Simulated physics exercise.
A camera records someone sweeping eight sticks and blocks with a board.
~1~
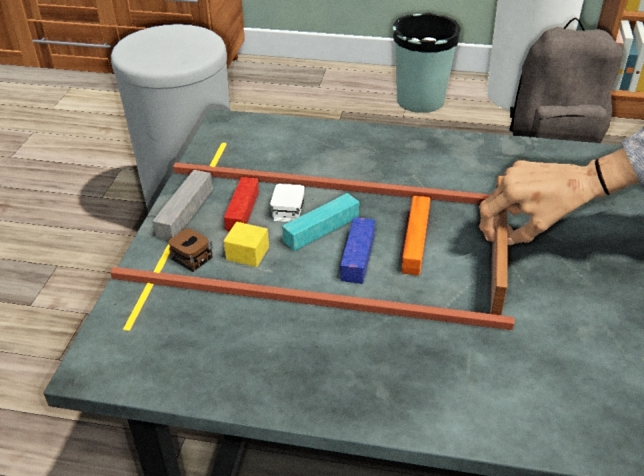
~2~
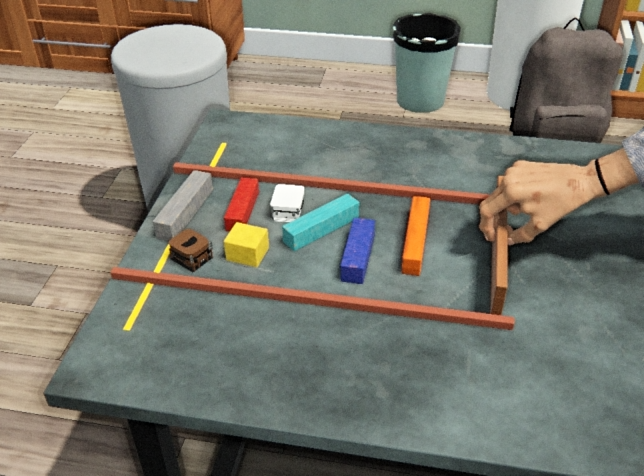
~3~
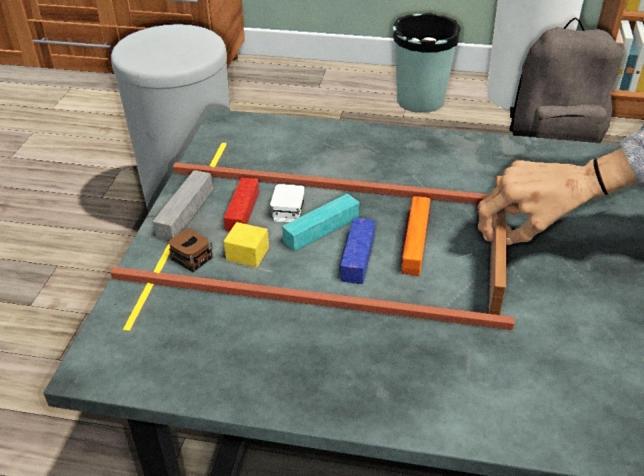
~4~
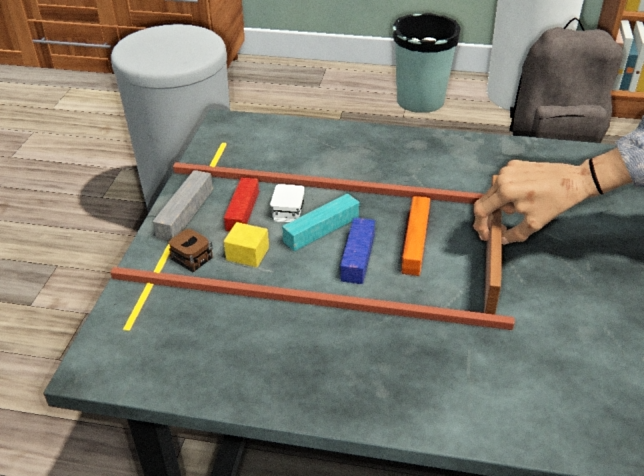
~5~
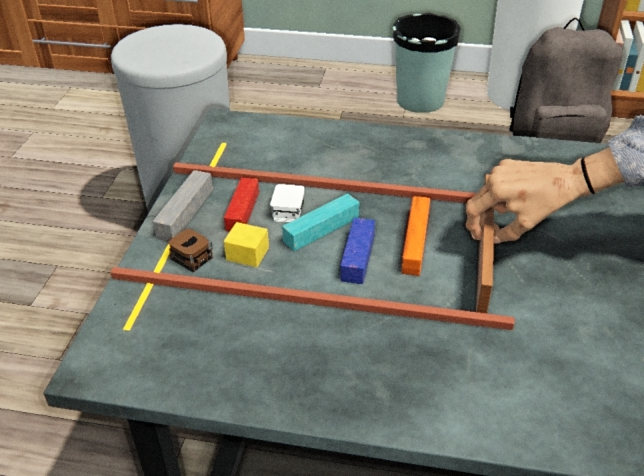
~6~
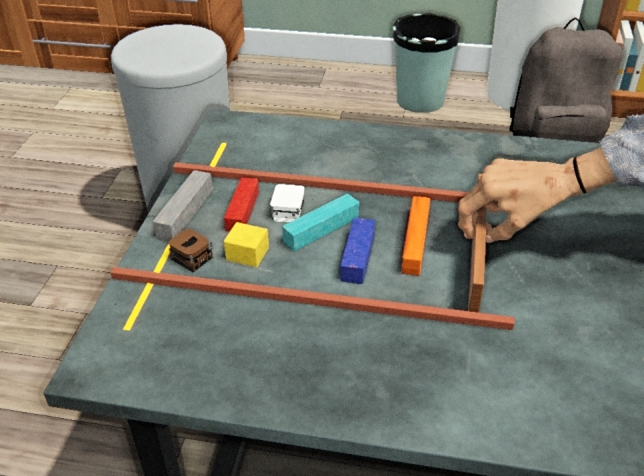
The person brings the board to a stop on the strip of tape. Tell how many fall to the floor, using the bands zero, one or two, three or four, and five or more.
I predict the tally of drops will be no fewer than five.
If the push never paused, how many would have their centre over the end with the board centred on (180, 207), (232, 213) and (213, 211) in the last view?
Per position: 6 / 1 / 3.
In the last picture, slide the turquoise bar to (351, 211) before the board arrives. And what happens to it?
I reckon from there it stays aboard.
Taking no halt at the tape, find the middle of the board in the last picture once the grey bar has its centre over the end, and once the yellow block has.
The middle is at (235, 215) when it's the grey bar, and at (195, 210) when it's the yellow block.
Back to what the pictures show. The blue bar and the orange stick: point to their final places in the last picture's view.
About (147, 228), and about (177, 208).
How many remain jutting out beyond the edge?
0 overhanging.
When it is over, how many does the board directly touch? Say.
1 in contact.
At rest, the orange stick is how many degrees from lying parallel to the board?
Angle: Around 0°.
Soon after, none off yet; grey bar at rest near (184, 205); brown case at rest near (190, 250); red bar at rest near (242, 204).
At rest, the number that fall off is five or more; fallen, turquoise bar, white case, yellow block, red bar, brown case and grey bar.
